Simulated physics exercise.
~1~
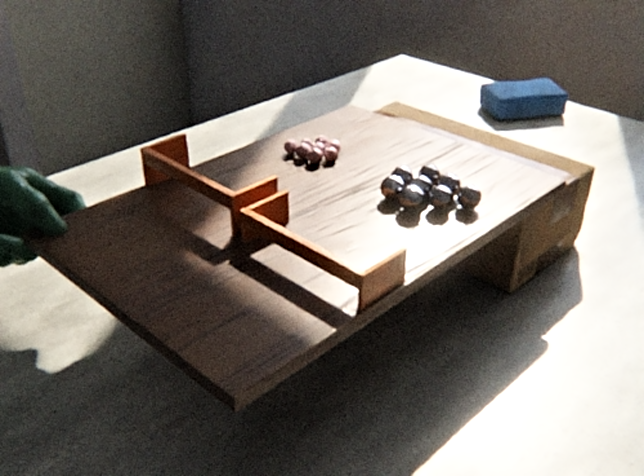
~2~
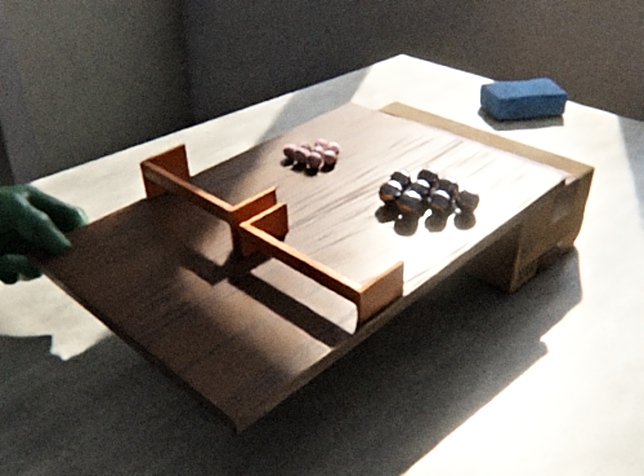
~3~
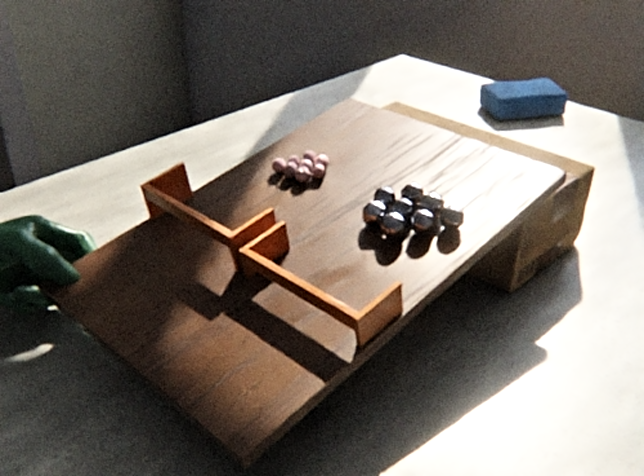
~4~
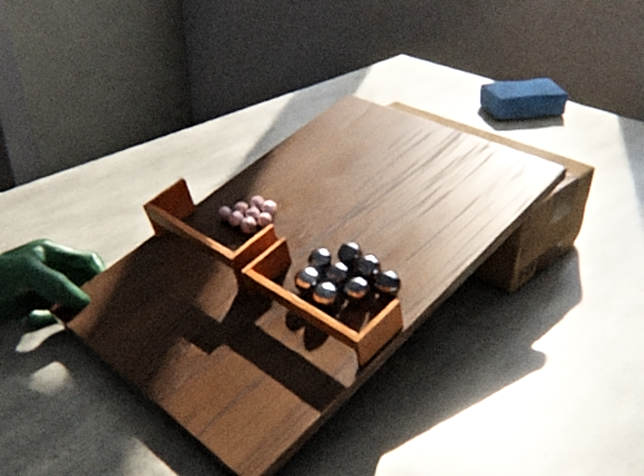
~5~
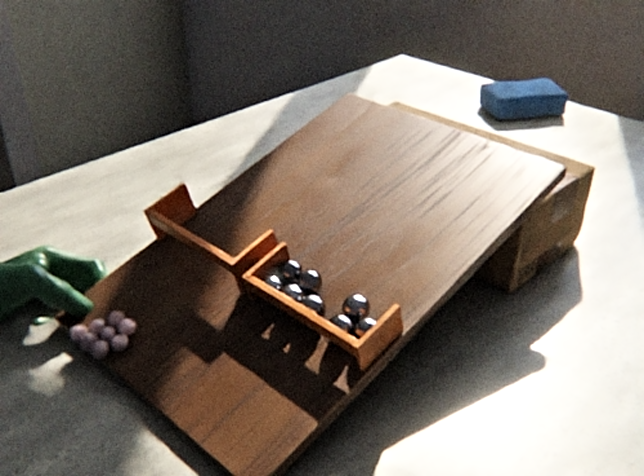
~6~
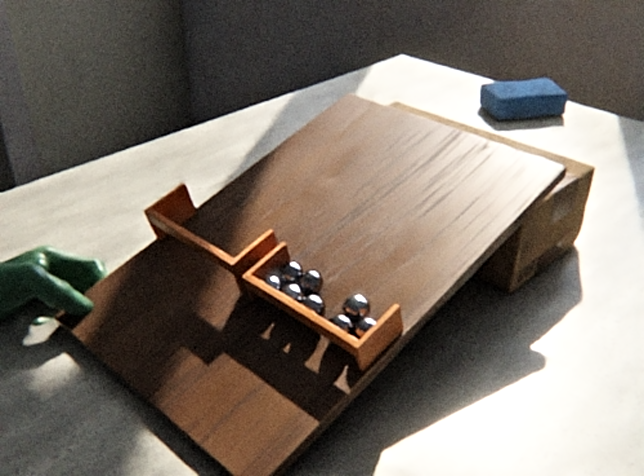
A green-gloved hand at the left holds one end of a brown wooden board, whose other end rests on a box on a pale, sunlit table, seen from above at an angle. Small pink balls sit toward the far side, larger dark, shiny ones sit nearer, each group facing an orange gate, and a blue block lies behind. The hand lowers its end, and both groups begin moving down the slope to the left. The dark balls gather behind the near gate, while the pink ones slip under theirs and reach the board's lower end. Finally, the board rests tilted, the dark balls remain held, and the pink ones are out of sight.
